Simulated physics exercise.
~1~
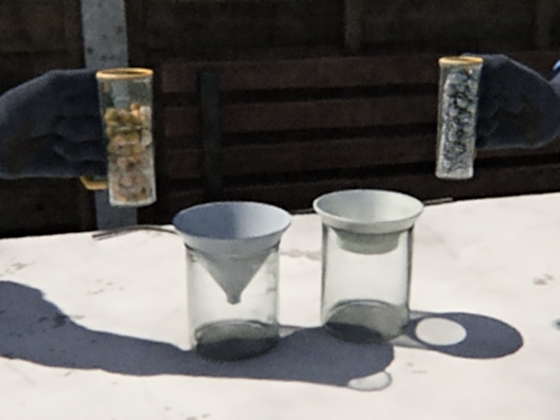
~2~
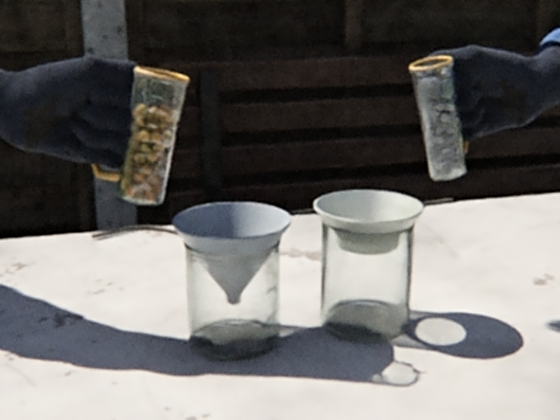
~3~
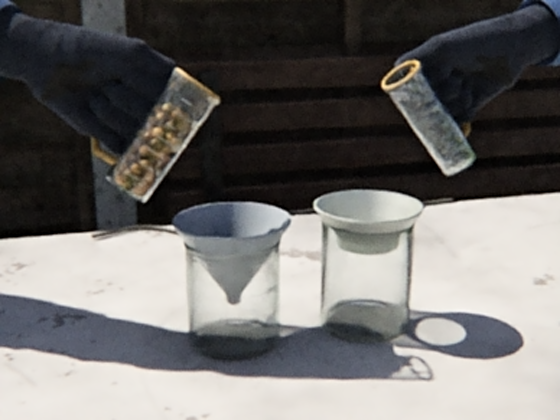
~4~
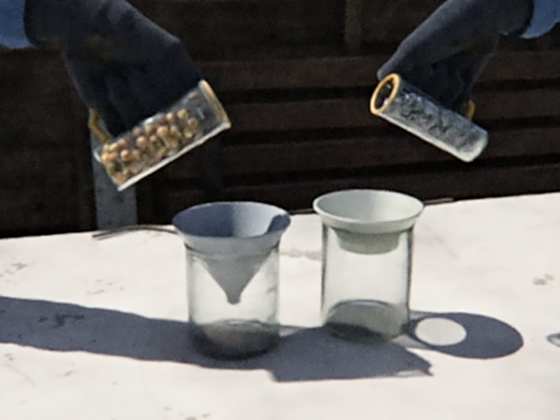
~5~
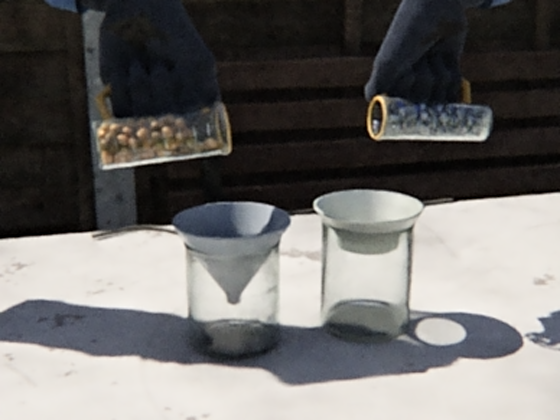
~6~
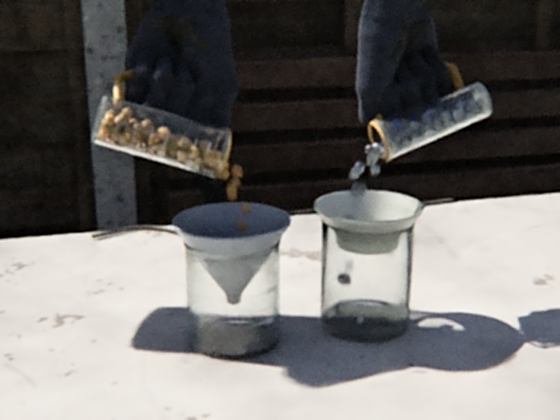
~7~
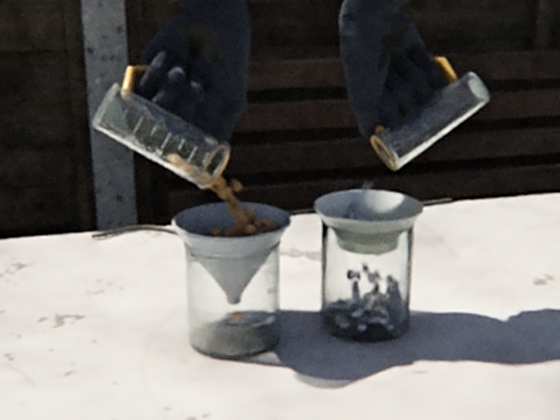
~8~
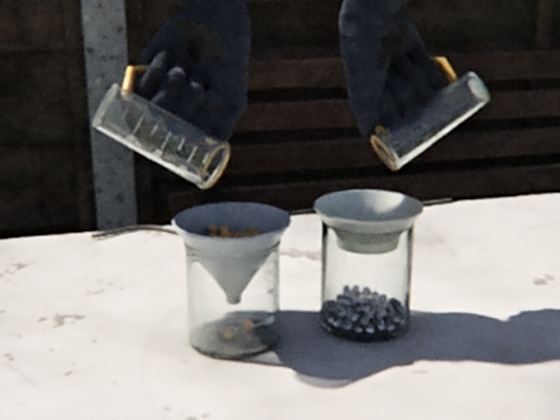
Two dark-gloved hands tip cups; tan pieces clog the left funnel, grey ones fill the right jar's bottom.
